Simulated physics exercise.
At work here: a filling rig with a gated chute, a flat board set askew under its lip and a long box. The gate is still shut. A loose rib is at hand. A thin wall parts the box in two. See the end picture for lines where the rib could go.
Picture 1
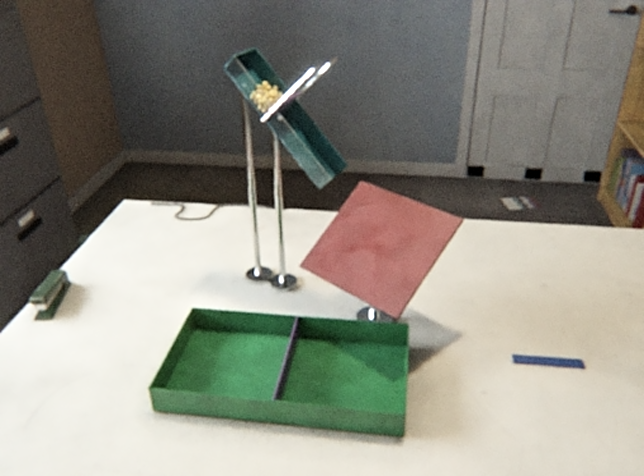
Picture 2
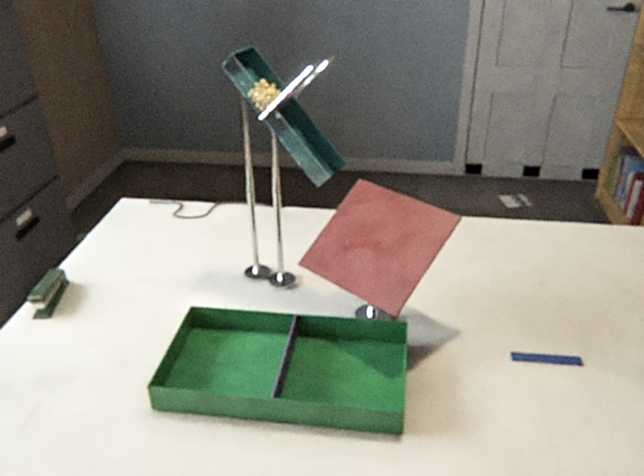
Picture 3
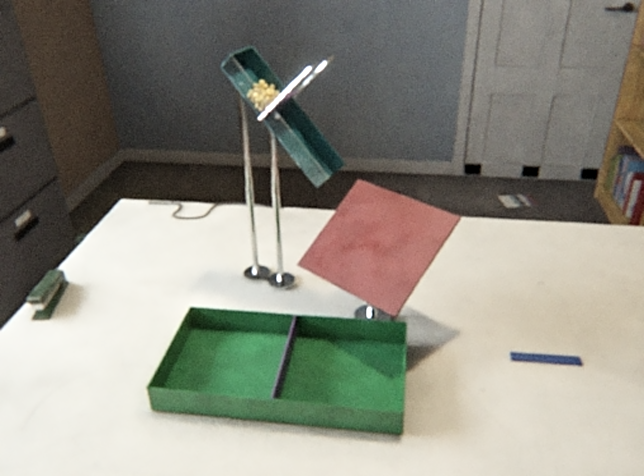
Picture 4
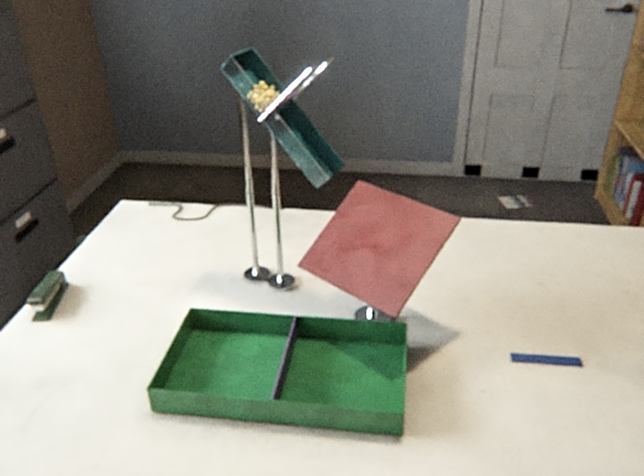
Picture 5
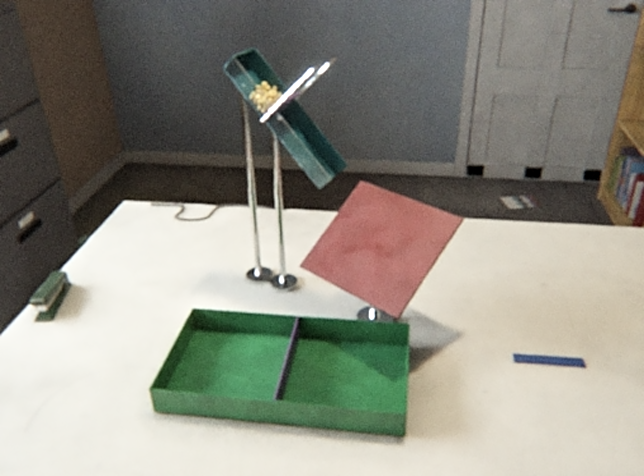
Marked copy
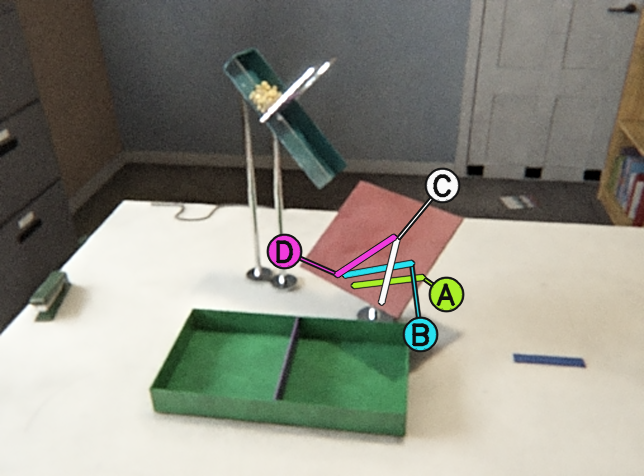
A divided green box sits below a tilted red board and raised chute, all still.
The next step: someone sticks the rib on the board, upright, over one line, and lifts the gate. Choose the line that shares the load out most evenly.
Take D.
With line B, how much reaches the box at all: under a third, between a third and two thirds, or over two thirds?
Line B gives over two thirds.
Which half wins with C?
The right half.
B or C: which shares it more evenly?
That would be B.
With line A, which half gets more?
The right half.
On the marked copy, line A from (422, 277) to (354, 285); line B from (411, 263) to (345, 275); line C from (396, 240) to (381, 302); line D from (393, 237) to (337, 274).
With A, of what is caught, a small share in the left half, all but a few in the right.
With B, of what is caught, close to a quarter in the left half, the bulk in the right.
With C, of what is caught, a small share in the left half, all but a few in the right.
With D, of what is caught, close to half in the left half, close to half in the right.
